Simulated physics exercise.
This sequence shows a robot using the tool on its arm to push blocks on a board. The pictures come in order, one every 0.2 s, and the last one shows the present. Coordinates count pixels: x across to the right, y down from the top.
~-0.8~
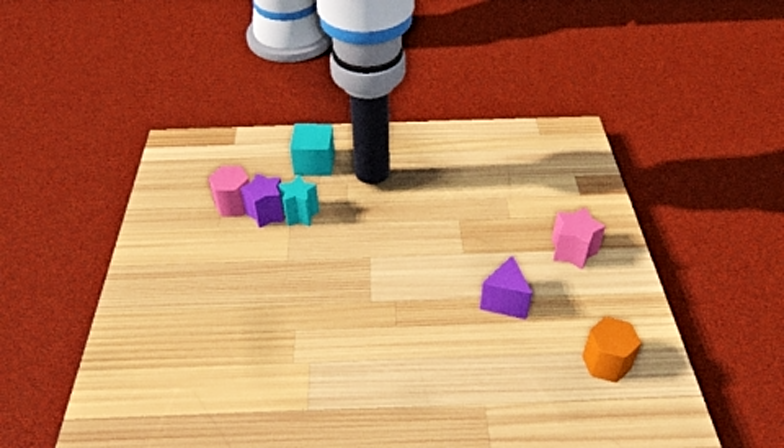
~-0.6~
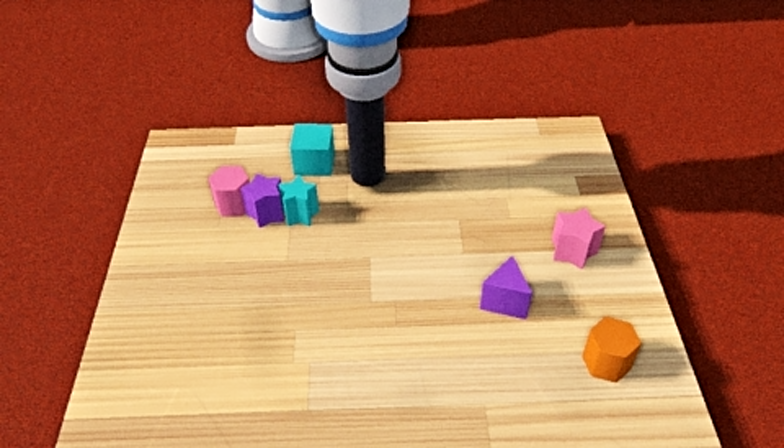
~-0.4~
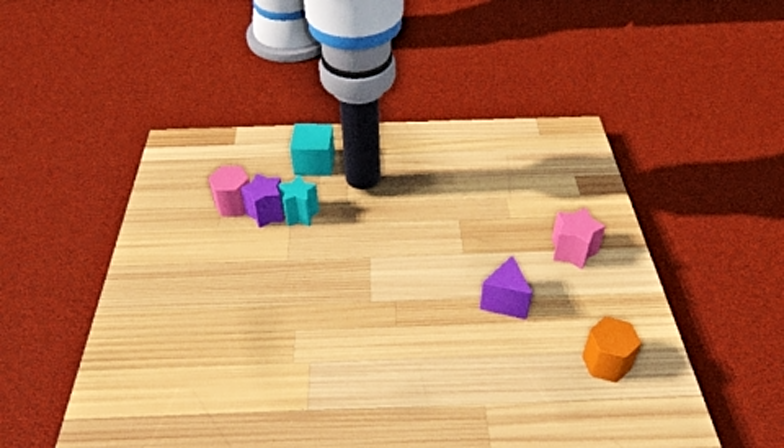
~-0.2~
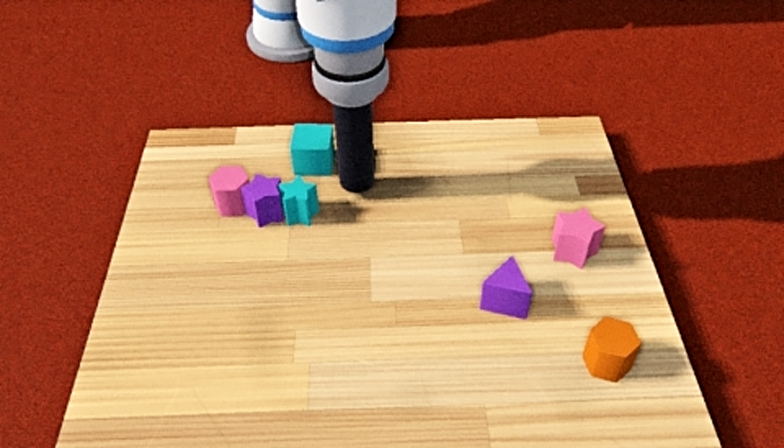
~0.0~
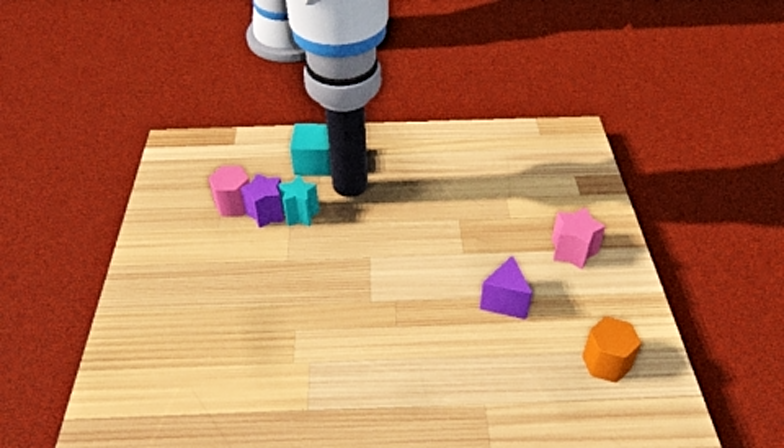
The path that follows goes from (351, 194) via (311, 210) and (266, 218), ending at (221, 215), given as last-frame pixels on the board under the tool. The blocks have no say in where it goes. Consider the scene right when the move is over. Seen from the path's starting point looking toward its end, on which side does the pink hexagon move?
The answer is right: Facing from the path's start to its end, that's where the pink hexagon shifts.
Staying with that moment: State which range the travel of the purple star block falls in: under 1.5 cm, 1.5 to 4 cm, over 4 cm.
It will fall in the top band, over 4 cm.
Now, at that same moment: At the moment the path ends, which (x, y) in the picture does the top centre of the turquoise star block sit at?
It sits at (246, 214).
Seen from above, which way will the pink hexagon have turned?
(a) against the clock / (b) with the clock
Answer: B.
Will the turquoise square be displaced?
Going by the path, no.
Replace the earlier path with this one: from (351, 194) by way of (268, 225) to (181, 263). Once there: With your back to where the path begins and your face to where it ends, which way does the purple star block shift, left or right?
Its shift is rightward.
On the path given first. One third of the way, tool (309, 203); pink hexagon (223, 177), turned 15° clockwise; purple star block (248, 191); turquoise star block (279, 198), turned 15° clockwise.
Two thirds of the way, tool (264, 210); pink hexagon (218, 176), turned 30° clockwise; purple star block (223, 200), turned 40° clockwise; turquoise star block (249, 214), turned 25° anticlockwise.
At the end, tool (219, 207); pink hexagon (196, 168), turned 70° clockwise; purple star block (190, 208), turned 20° clockwise; turquoise star block (246, 214), turned 40° anticlockwise; turquoise square still.
